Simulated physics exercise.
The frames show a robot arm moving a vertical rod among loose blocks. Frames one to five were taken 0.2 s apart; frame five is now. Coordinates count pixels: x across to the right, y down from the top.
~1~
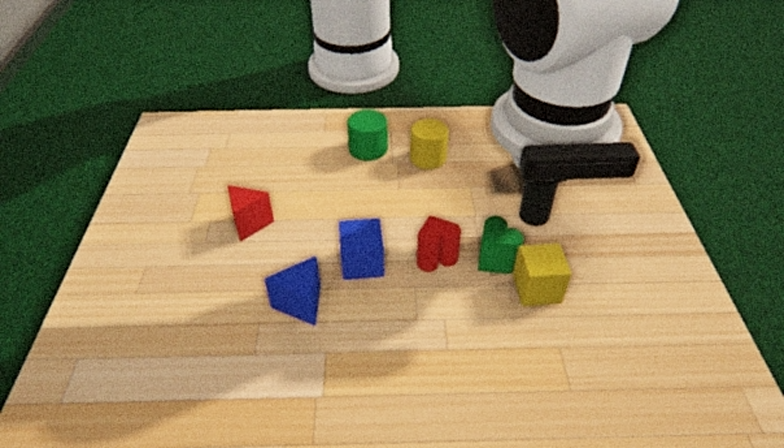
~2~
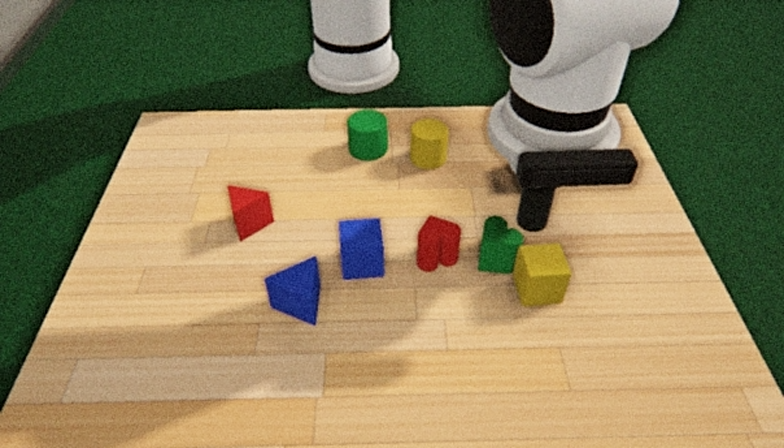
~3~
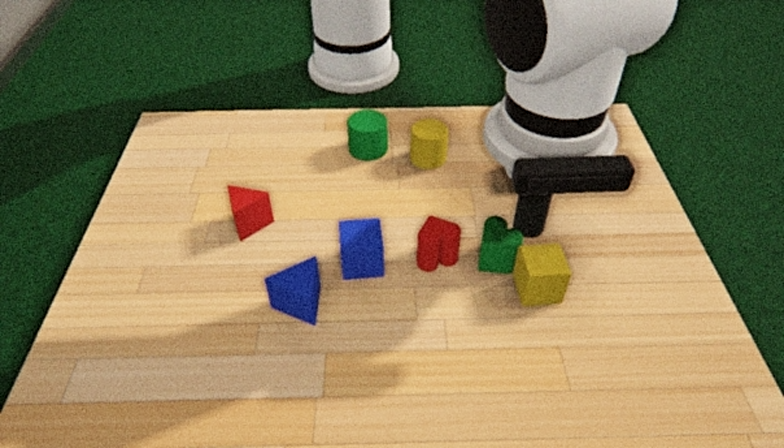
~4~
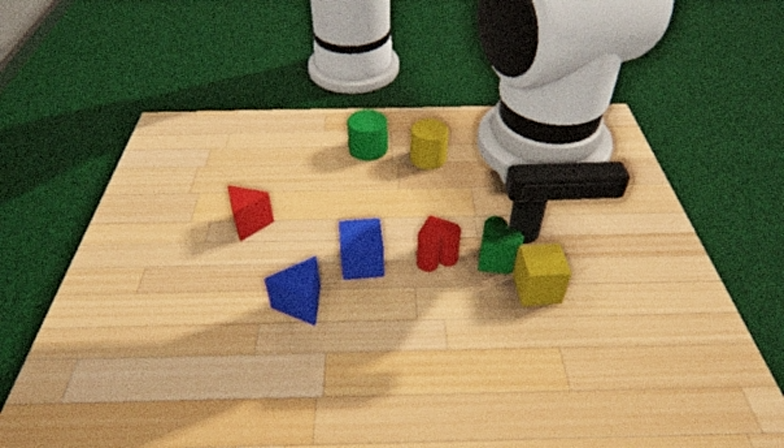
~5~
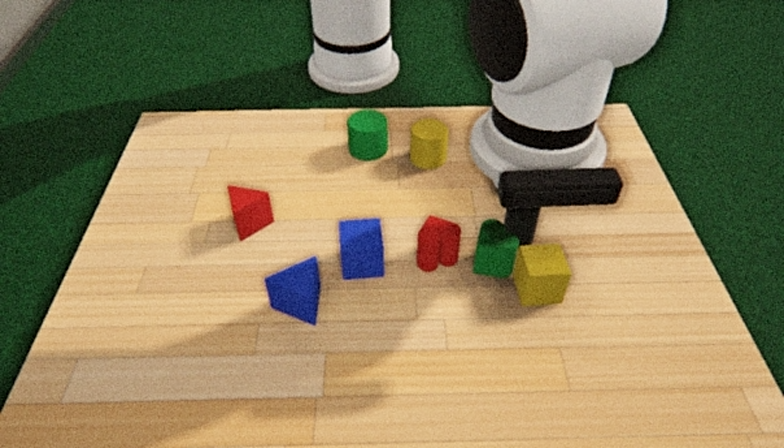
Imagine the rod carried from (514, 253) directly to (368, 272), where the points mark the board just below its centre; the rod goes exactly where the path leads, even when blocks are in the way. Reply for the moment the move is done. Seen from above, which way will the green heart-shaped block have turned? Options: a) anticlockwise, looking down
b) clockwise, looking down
Correct choice: A.
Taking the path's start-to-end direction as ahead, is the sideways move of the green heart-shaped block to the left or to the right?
Displaced left.
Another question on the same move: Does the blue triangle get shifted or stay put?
It is not moved.
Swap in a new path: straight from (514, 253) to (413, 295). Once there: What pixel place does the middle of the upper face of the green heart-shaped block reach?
Put as a pixel place, it's (386, 280).
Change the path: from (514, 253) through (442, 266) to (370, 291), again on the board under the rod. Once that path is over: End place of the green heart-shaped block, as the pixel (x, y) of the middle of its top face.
Its top face will be centred at roughly (432, 266).
On the path given first. One third of the way, rod at (467, 246); red heart-shaped block at (416, 231), turned 40° clockwise; green heart-shaped block at (456, 249), turned 30° anticlockwise.
Two thirds of the way, rod at (417, 253); blue square block at (344, 232), turned 20° anticlockwise; red heart-shaped block at (384, 231), turned 90° clockwise; green heart-shaped block at (440, 257), turned 75° anticlockwise.
At the end, rod at (367, 259); blue triangle unmoved; blue square block at (298, 230); red heart-shaped block at (337, 232), turned 95° clockwise; green heart-shaped block at (440, 257), turned 75° anticlockwise; yellow square block unmoved.
